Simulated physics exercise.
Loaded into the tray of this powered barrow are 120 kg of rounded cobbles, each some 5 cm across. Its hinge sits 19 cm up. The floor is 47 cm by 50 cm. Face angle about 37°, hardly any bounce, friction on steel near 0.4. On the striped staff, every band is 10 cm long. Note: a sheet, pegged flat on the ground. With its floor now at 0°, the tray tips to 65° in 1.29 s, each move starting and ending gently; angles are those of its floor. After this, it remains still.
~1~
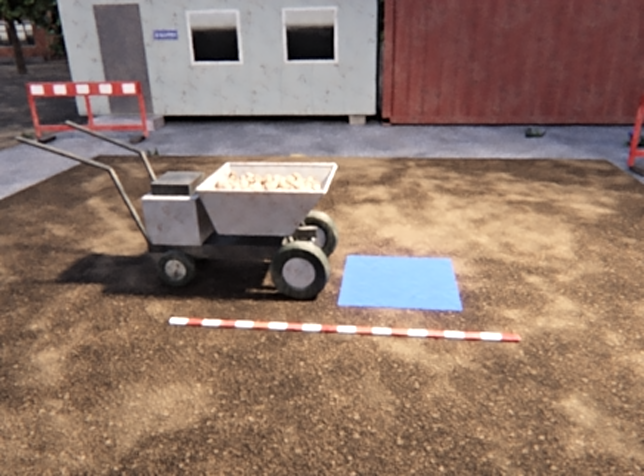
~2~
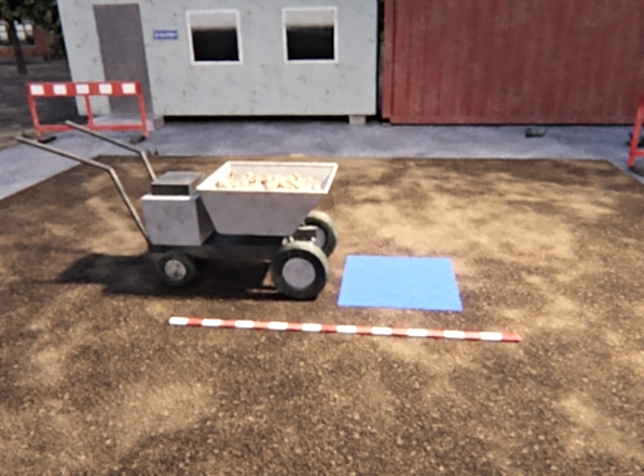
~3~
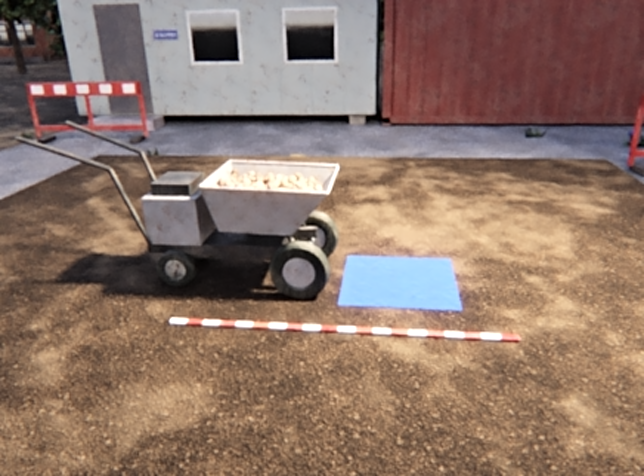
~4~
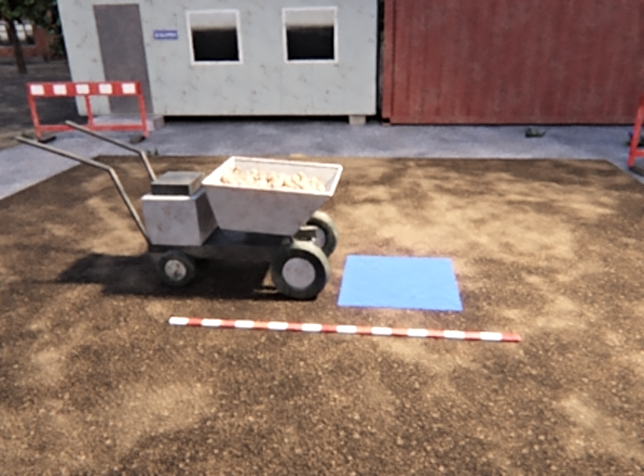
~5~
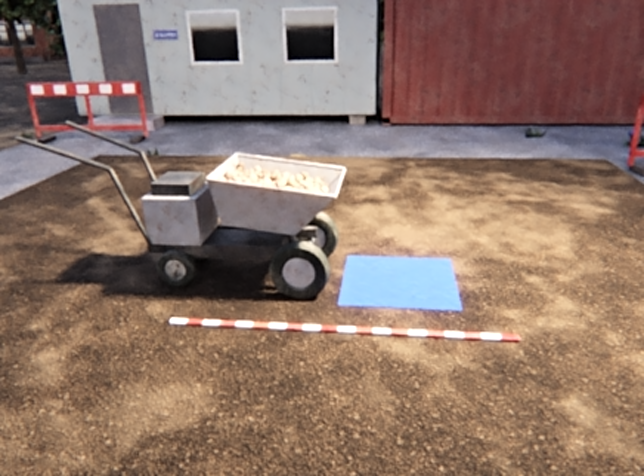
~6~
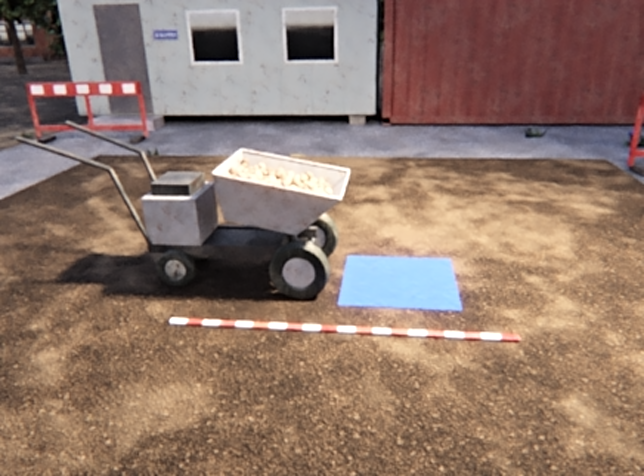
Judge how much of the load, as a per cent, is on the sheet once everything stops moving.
About 70 percent ends up on the sheet.
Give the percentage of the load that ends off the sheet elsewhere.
Load fraction: Approx. 25 %.
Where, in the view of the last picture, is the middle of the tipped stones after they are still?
(414, 276).
A little later the floor is at 55°; 100 % in the tray; the foremost stones are at (378, 226).
Then the floor is at 65°; 76 % in the tray, 23 % on the sheet, 1 % off the sheet elsewhere; the foremost stones are at (446, 286).
Later still the floor is at 65°; 45 % in the tray, 42 % on the sheet, 13 % off the sheet elsewhere; the foremost stones are at (499, 286).
In the end the floor is at 65°; 5 % in the tray, 71 % on the sheet, 25 % off the sheet elsewhere; the foremost stones are at (530, 285).
